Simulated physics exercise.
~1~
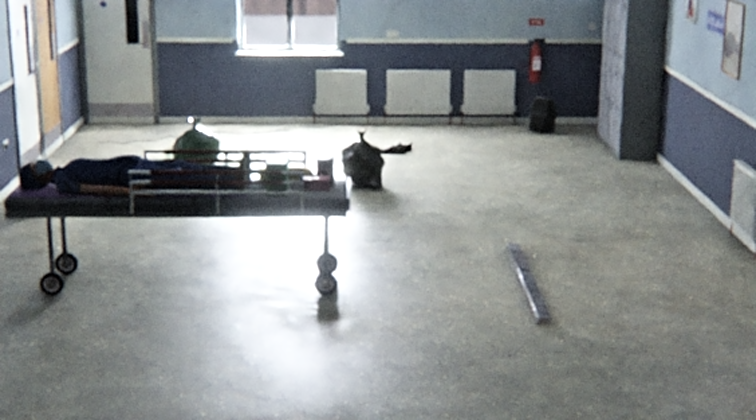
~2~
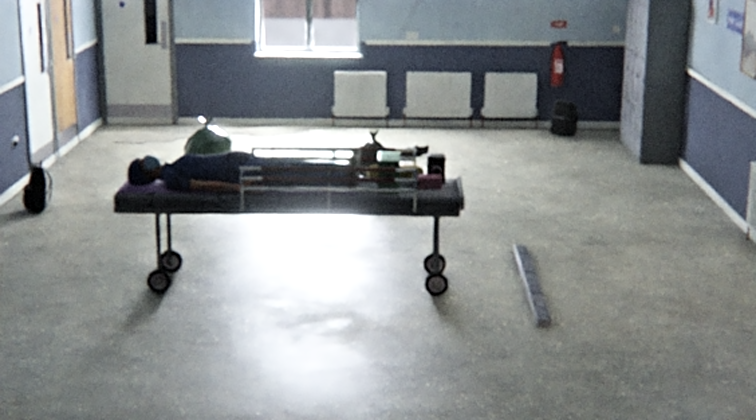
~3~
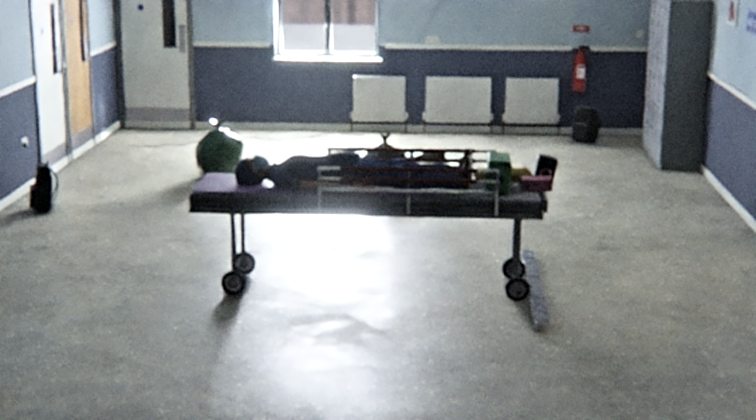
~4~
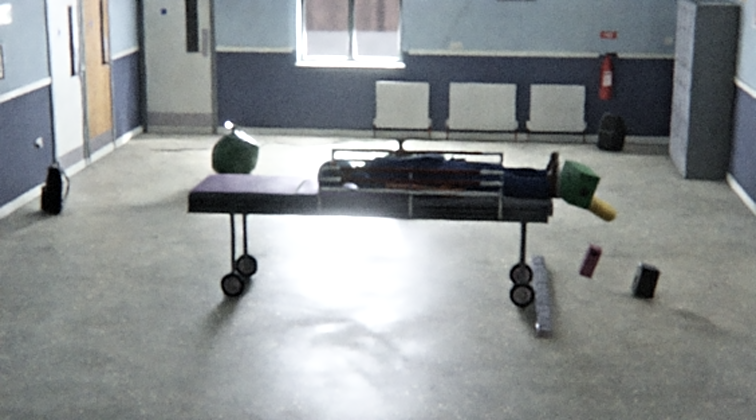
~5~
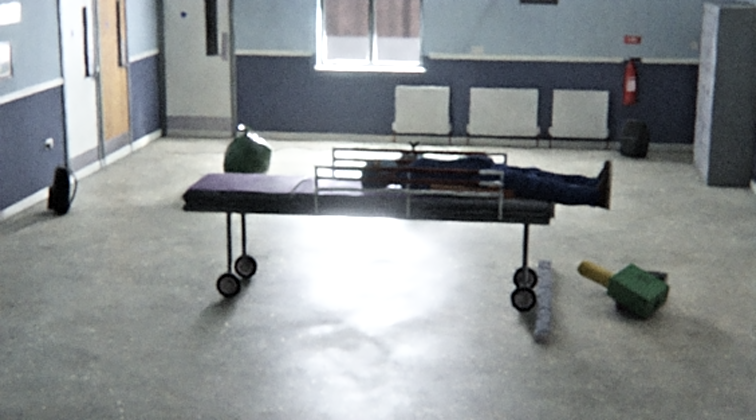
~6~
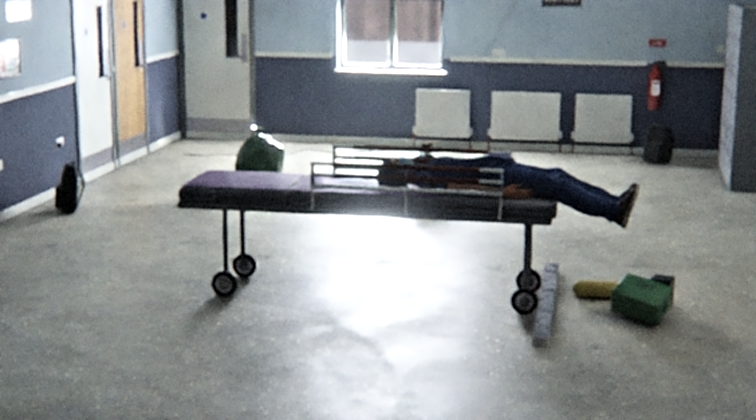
Limp person on a wheeled trolley sliding feet first past its end after it halts, as green monitor and other items fall.
